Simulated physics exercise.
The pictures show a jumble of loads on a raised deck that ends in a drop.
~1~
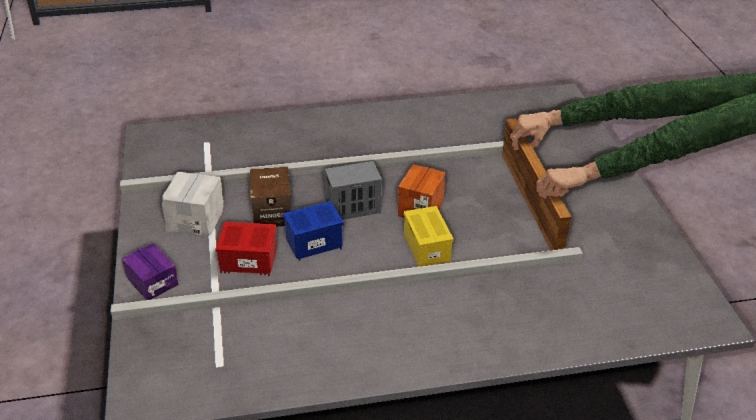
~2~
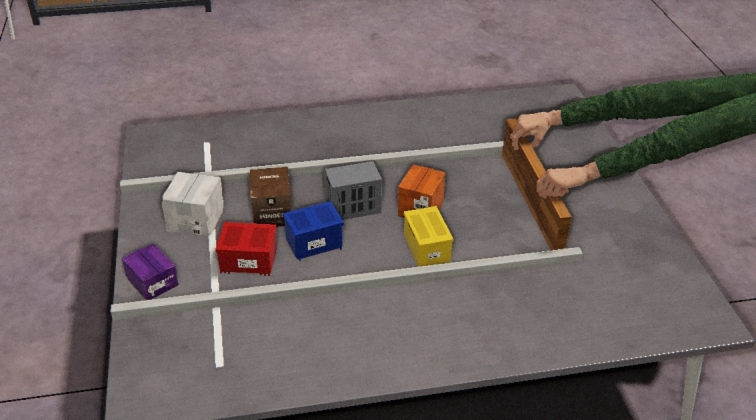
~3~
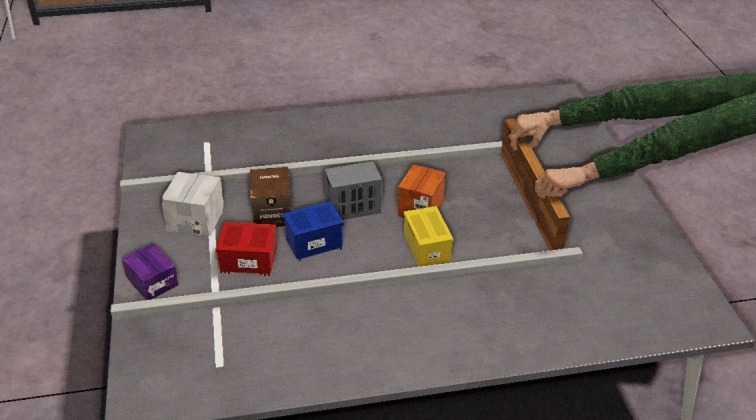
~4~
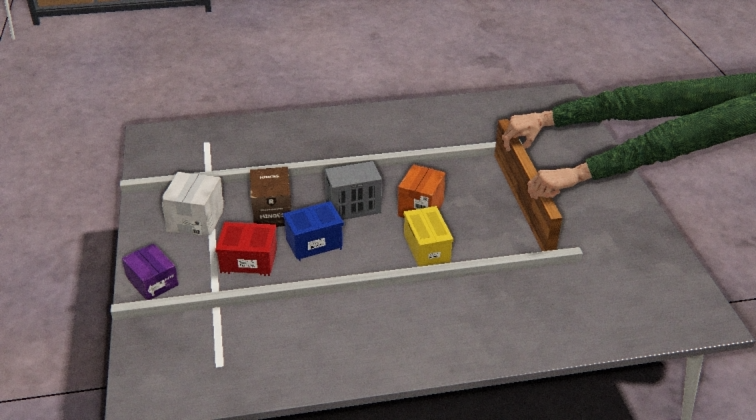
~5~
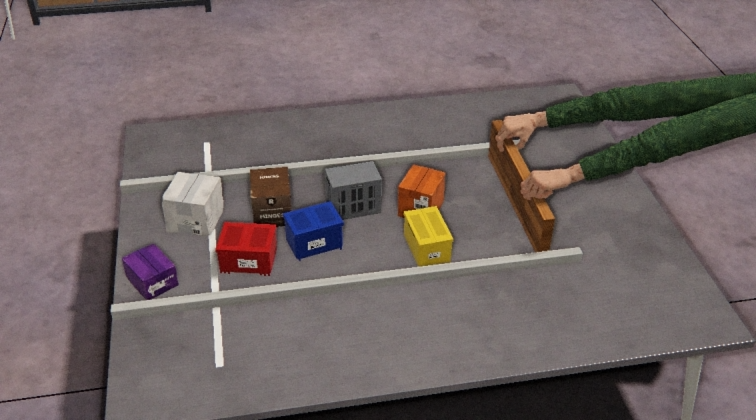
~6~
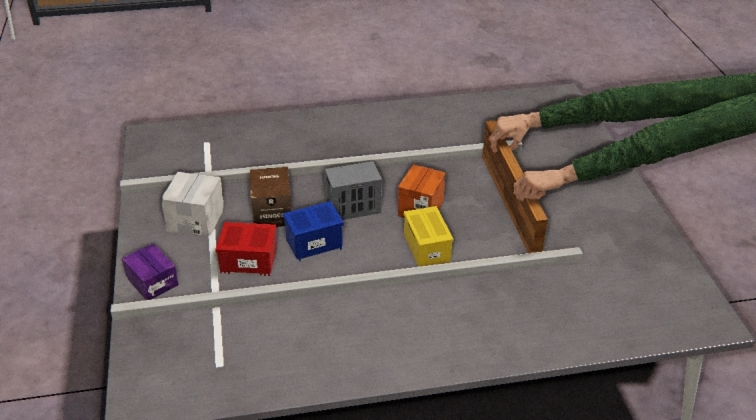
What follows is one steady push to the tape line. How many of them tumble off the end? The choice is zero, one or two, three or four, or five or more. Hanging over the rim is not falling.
Here the number that fall off is three or four.
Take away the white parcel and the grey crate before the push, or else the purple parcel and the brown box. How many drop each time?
2 in the first case, 1 in the second.
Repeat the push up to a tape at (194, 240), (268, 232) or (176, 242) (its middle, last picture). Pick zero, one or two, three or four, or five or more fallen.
For each place: Three to four; either one or two; at least five.
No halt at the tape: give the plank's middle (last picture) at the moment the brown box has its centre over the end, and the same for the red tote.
About (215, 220), and (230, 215) for the other.
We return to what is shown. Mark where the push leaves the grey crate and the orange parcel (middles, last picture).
The grey crate stops around (151, 207); the orange parcel around (192, 227).
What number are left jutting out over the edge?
The number is 0.
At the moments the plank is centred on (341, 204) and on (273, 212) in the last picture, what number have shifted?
At the one place 7, at the other 8.
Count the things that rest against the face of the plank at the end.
In contact: 2.
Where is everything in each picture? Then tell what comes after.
Purple parcel (150, 272); white parcel (193, 204); red tote (248, 249); plank (534, 183); tape (212, 238), in the first picture.
White parcel (193, 204); blue tote (314, 231), in the second picture.
Red tote (248, 249); yellow tote (427, 237), in the third picture.
Purple parcel (150, 272); orange parcel (422, 195), in the fourth picture.
White parcel (193, 204); plank (519, 185), in the fifth picture.
Purple parcel (150, 272); white parcel (193, 204); red tote (248, 249); plank (512, 186); tape (212, 238), in the sixth picture.
Soon after, none off yet; purple parcel at rest near (150, 272); white parcel at rest near (193, 204); red tote at rest near (248, 249).
At rest, the number that fall off is three or four; fallen, brown box, red tote, white parcel and purple parcel.
